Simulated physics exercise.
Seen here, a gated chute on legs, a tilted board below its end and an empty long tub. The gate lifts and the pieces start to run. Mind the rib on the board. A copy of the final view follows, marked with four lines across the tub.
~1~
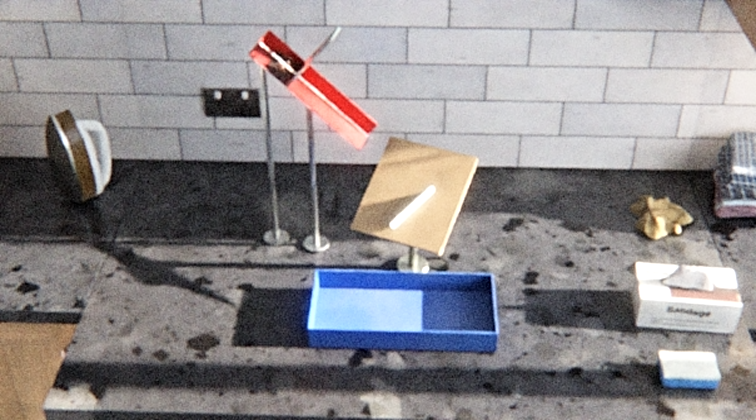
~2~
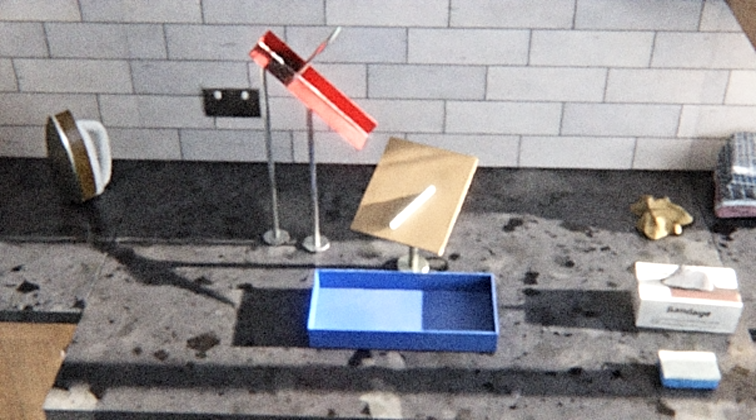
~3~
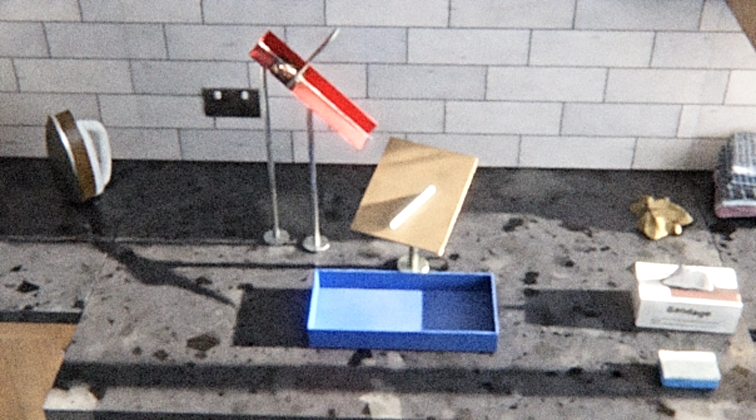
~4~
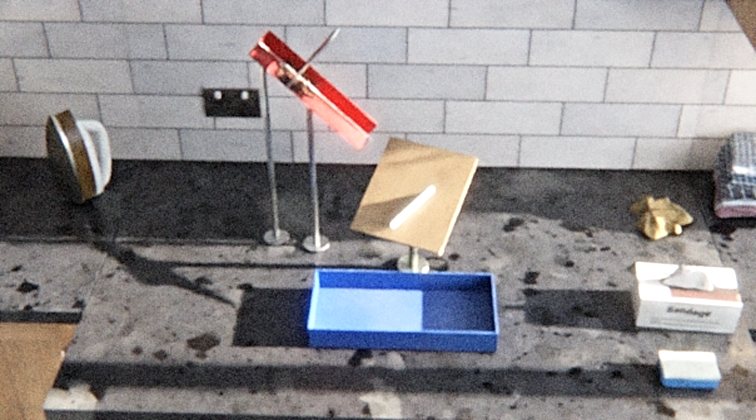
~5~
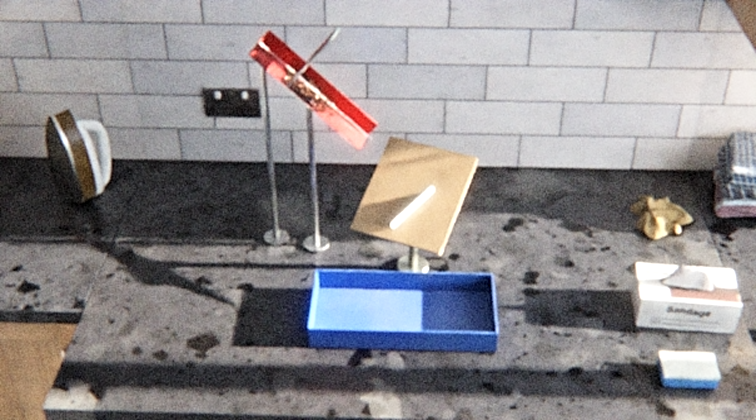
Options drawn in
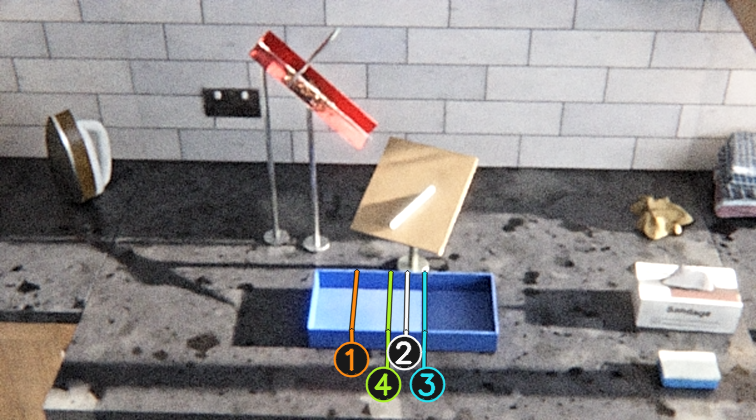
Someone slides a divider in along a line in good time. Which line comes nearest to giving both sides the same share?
1 beats the others.
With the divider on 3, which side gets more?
Left.
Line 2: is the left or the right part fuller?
More lands on the left.
On the marked copy, line 1 crosses the front rim at (351, 329); line 2 crosses the front rim at (406, 331); line 3 crosses the front rim at (424, 331); line 4 crosses the front rim at (388, 330).
For line 1, of what is caught, about half on the left of the divider, about half on the right.
For line 2, of what is caught, most on the left of the divider, a small part on the right.
For line 3, of what is caught, nearly all on the left of the divider, a small part on the right.
For line 4, of what is caught, most on the left of the divider, a small part on the right.
